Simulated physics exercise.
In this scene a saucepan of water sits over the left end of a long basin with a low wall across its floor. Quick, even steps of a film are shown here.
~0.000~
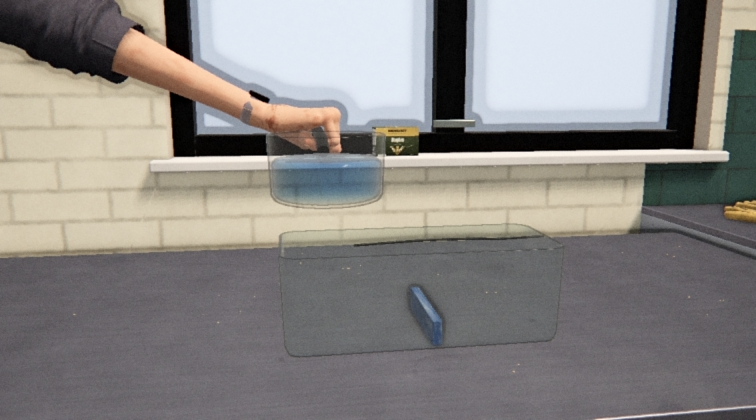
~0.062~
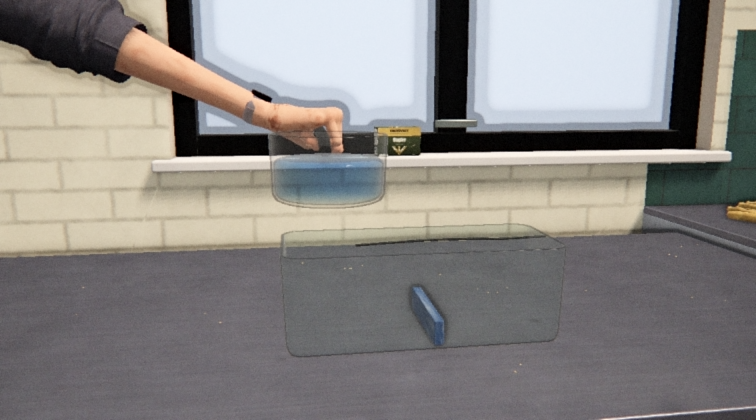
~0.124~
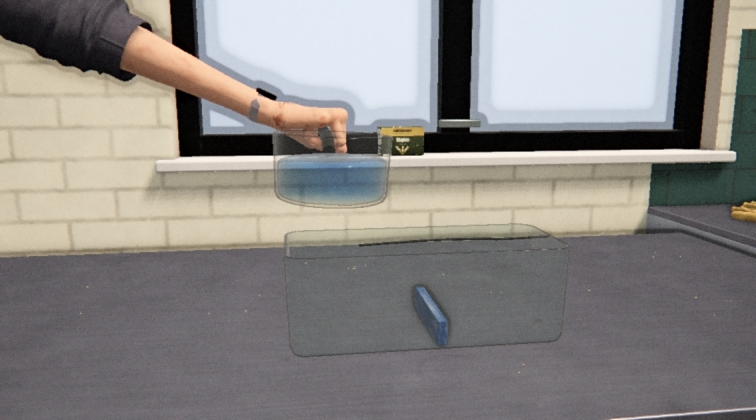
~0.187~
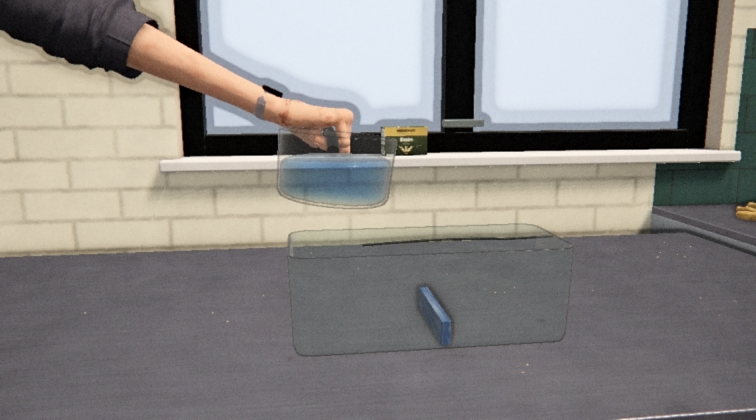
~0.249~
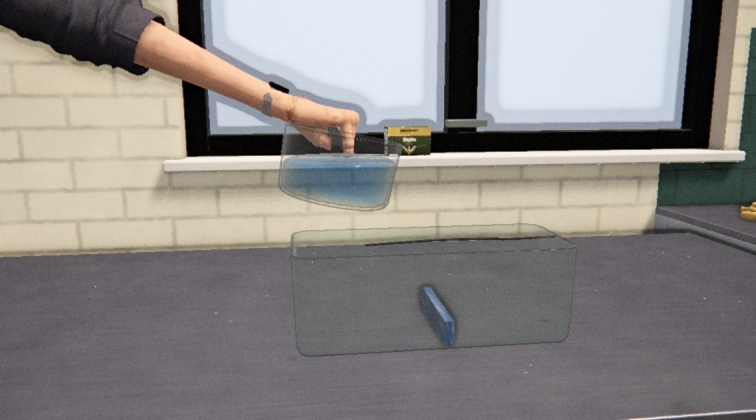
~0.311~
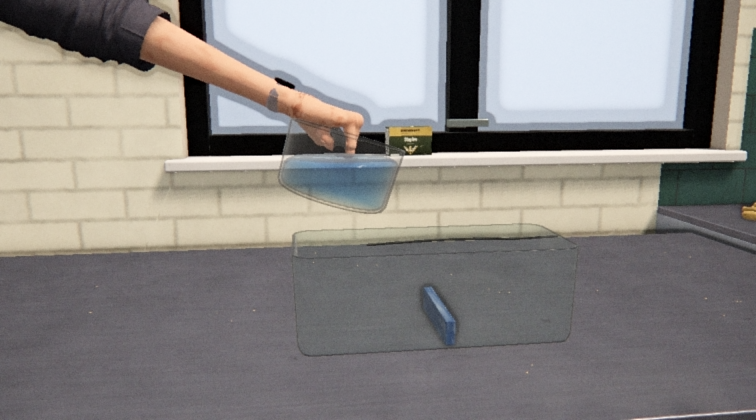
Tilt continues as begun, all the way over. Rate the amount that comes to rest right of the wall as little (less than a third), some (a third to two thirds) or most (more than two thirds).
Some.
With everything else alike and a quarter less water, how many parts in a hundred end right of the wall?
About 25 parts in a hundred, give or take.
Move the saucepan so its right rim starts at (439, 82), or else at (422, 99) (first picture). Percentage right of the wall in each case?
Roughly 90 percent on the first try and 85 percent on the second.
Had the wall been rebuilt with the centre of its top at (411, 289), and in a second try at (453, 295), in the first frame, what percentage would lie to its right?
First try close to 60 percent, second try close to 5 percent.
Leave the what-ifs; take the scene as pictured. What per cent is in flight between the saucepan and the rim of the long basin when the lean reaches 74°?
Airborne fraction: Approx. 25 %.
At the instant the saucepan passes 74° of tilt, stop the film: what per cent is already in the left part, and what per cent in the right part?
Split: Left 5 per cent, right 10 per cent.
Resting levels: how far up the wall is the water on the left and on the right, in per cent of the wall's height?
I'd put the left at about 50 and the right at about 50.
A moment on, the saucepan is tipped part way and 57 per cent is still to pour, 7 is left of the wall and 11 right of it.
Next, the saucepan is tipped right over and 9 per cent is still to pour, 43 is left of the wall and 44 right of it.
Then the saucepan is tipped right over and 0 per cent is still to pour, 55 is left of the wall and 45 right of it.
Later the saucepan is tipped right over and 0 per cent is still to pour, 54 is left of the wall and 45 right of it.
Finally, 54 per cent lies left of the wall, 45 right of it and 0 outside.
